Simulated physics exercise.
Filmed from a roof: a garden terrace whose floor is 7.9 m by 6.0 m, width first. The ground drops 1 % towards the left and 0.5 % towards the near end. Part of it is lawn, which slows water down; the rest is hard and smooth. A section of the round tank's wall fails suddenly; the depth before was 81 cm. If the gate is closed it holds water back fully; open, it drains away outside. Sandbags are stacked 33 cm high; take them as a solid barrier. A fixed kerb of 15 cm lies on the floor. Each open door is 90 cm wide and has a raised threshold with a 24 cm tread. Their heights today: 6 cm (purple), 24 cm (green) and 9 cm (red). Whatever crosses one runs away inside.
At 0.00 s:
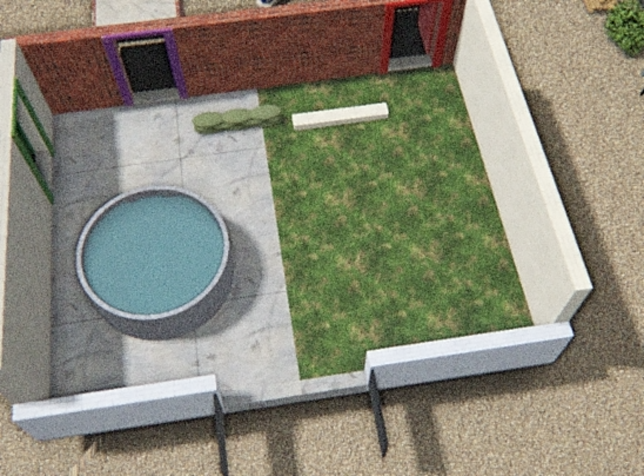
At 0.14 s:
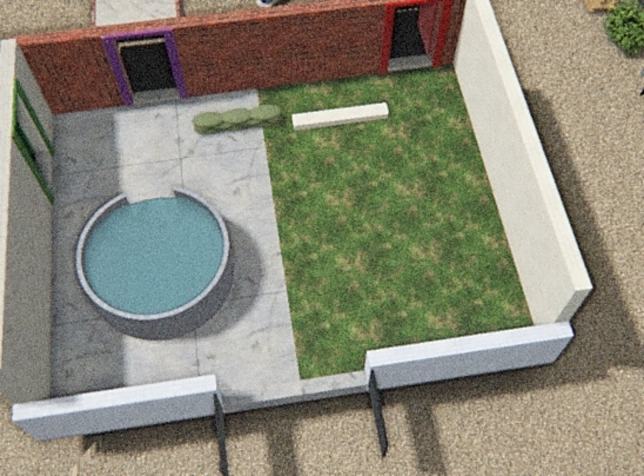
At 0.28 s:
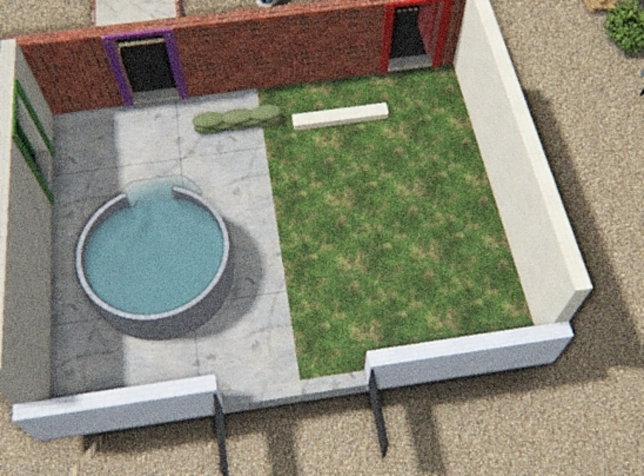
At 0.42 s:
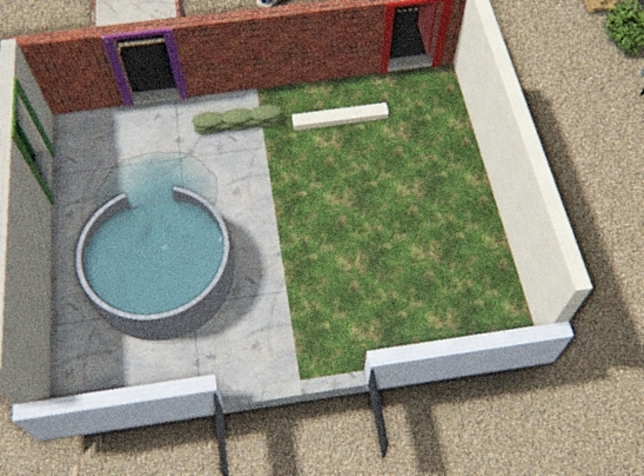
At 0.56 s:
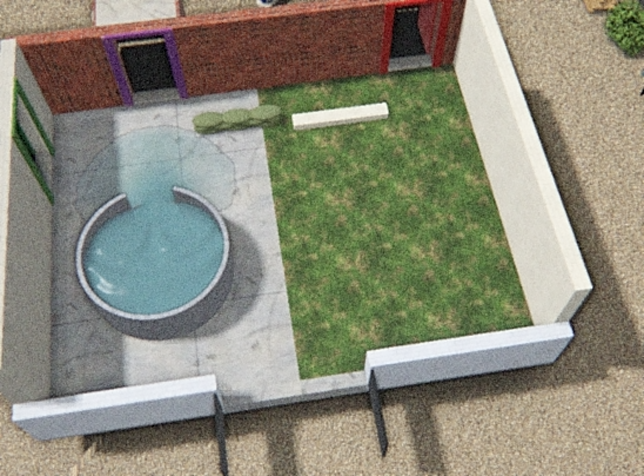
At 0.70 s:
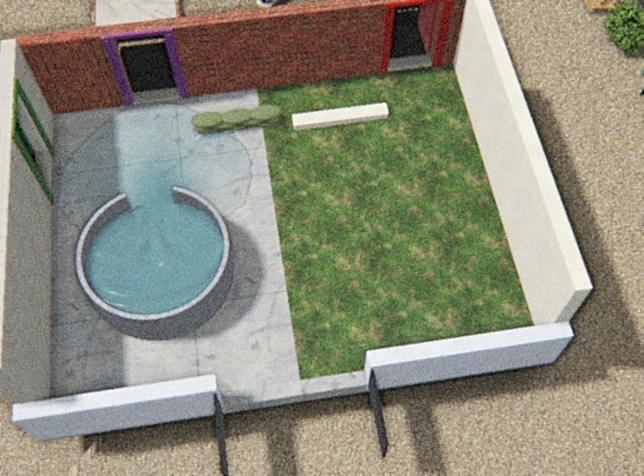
On a walled terrace, a round tank's far side opens and water spreads across the paving.
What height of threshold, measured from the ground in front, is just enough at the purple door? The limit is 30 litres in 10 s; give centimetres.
Some 28 cm above the ground.
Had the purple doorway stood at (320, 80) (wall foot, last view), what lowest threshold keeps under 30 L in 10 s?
About 8.0 cm.
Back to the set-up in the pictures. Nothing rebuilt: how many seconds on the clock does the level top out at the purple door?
Near 2.6 s.
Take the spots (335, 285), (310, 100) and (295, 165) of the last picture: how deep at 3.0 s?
About 0, 8 and 5 cm.
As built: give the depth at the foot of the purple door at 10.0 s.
Roughly 10.5 cm deep.
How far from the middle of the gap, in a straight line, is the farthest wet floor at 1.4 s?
About 3.2 m.
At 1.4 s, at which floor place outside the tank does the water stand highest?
Near (54, 117).
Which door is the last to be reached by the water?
The red one.
After 1.4 s water covers 20 % of the floor, deepest (45 cm) near (54, 117); 18 cm at the purple door, 75 litres in over its 6 cm threshold.
After 3.0 s water covers 35 % of the floor, deepest (28 cm) near (175, 101); 26 cm at the purple door, 359 litres in over its 6 cm threshold.
After 10.0 s water covers 85 % of the floor, deepest (14 cm) near (51, 407); 10 cm at the purple door, 696 litres in over its 6 cm threshold.
At the purple door as built, the water arrived by 0.8 s and peaked near 29 cm at 2.6 s.
Run again over the same 10 s with other heights there, 74 litres in over 24 cm, 9 litres over 32.5 cm. The limit of 30 litres is kept from about 28 cm up.
